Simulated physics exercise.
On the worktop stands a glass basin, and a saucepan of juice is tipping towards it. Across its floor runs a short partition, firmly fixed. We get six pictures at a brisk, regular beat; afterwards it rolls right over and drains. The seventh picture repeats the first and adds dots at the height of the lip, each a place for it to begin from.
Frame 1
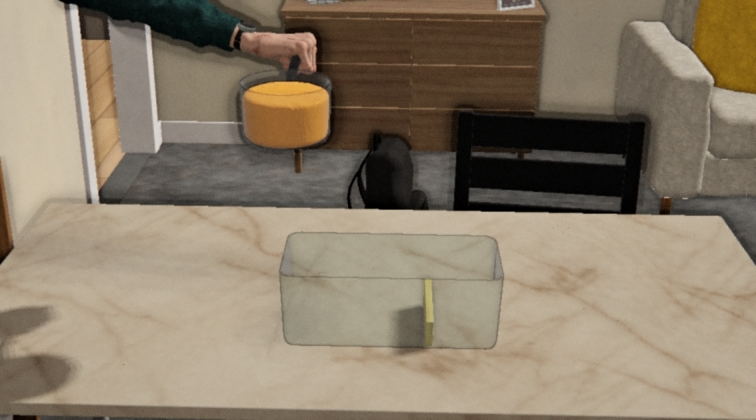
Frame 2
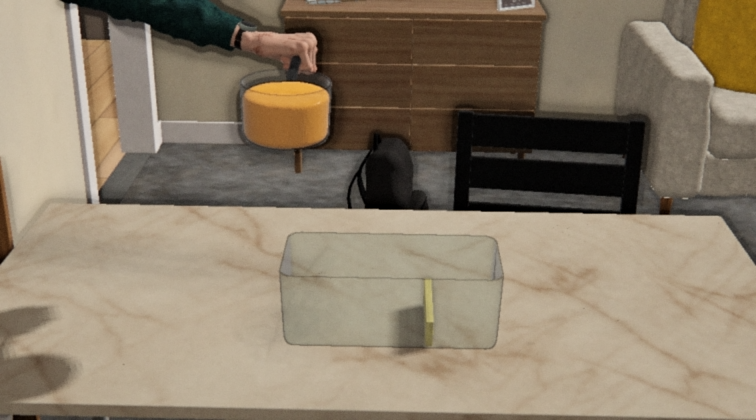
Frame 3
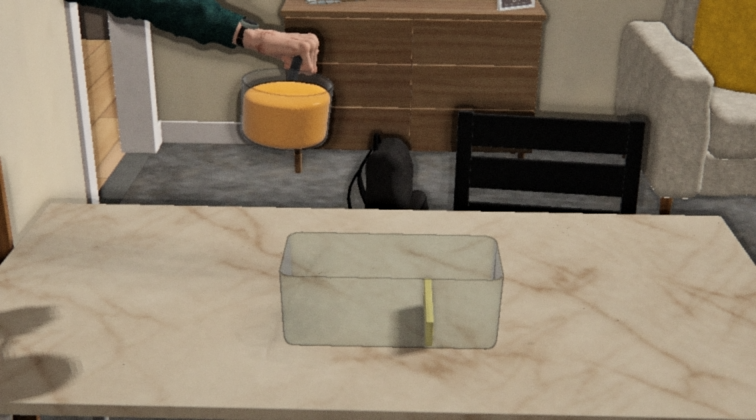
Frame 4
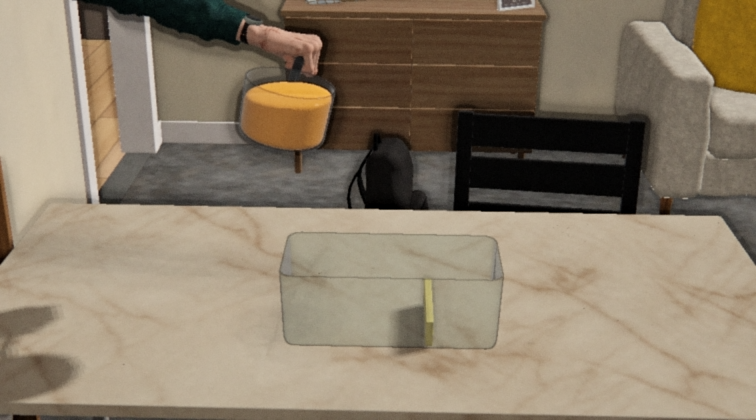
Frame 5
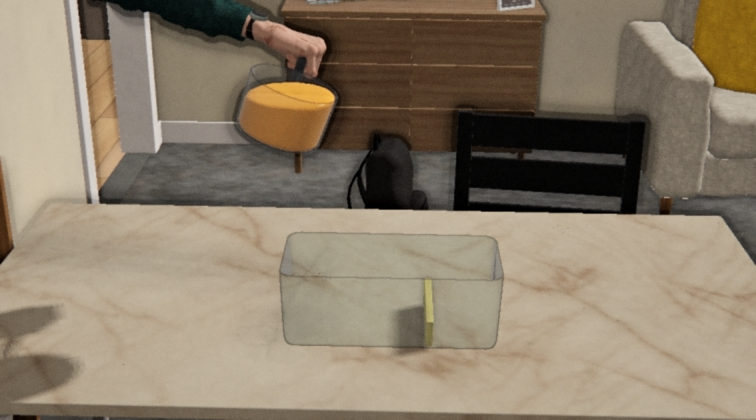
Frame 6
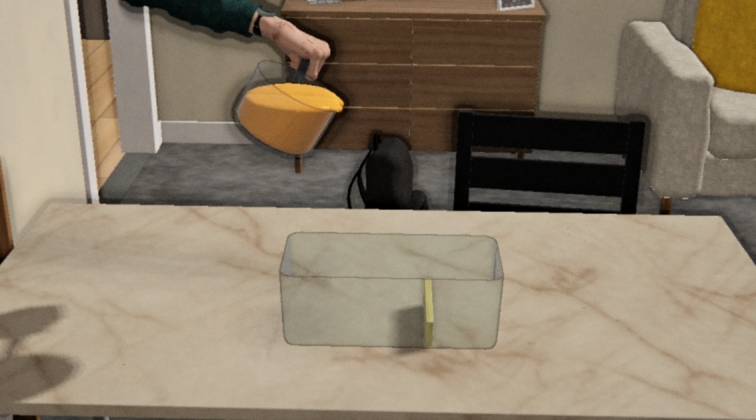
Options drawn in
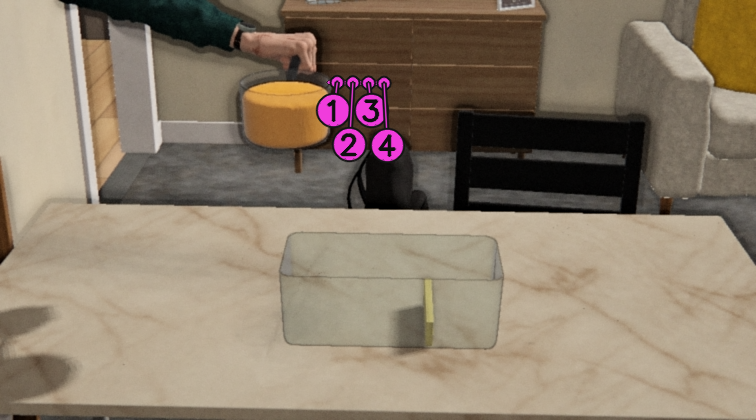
Hand tilting a clear saucepan of orange juice rightward above a marble worktop with a glass basin, juice reaching the lip.
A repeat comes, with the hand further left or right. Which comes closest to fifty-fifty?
Go for 3.
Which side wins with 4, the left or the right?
The right side.
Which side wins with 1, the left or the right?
The left side.
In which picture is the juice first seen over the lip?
In picture 6.
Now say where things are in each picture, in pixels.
In the first picture, upright, lip at (329, 82); basin from (284, 342) to (497, 346); top of the wall at (429, 299); nothing has left yet.
In the second picture, upright, lip at (329, 83); nothing has left yet.
In the third picture, tipped about 5°, lip at (331, 86); nothing has left yet.
In the fourth picture, tipped about 11°, lip at (333, 91); nothing has left yet.
In the fifth picture, tipped about 19°, lip at (336, 97); nothing has left yet.
In the sixth picture, tipped about 29°, lip at (337, 105); juice is over the lip, down to (337, 105).
On the marked copy, 1 at (337, 82); 2 at (352, 82); 3 at (368, 83); 4 at (384, 83).
For place 1, about 93 % ends left of the wall and 5 % right of it.
For place 2, about 71 % ends left of the wall and 27 % right of it.
For place 3, about 46 % ends left of the wall and 52 % right of it.
For place 4, about 33 % ends left of the wall and 65 % right of it.
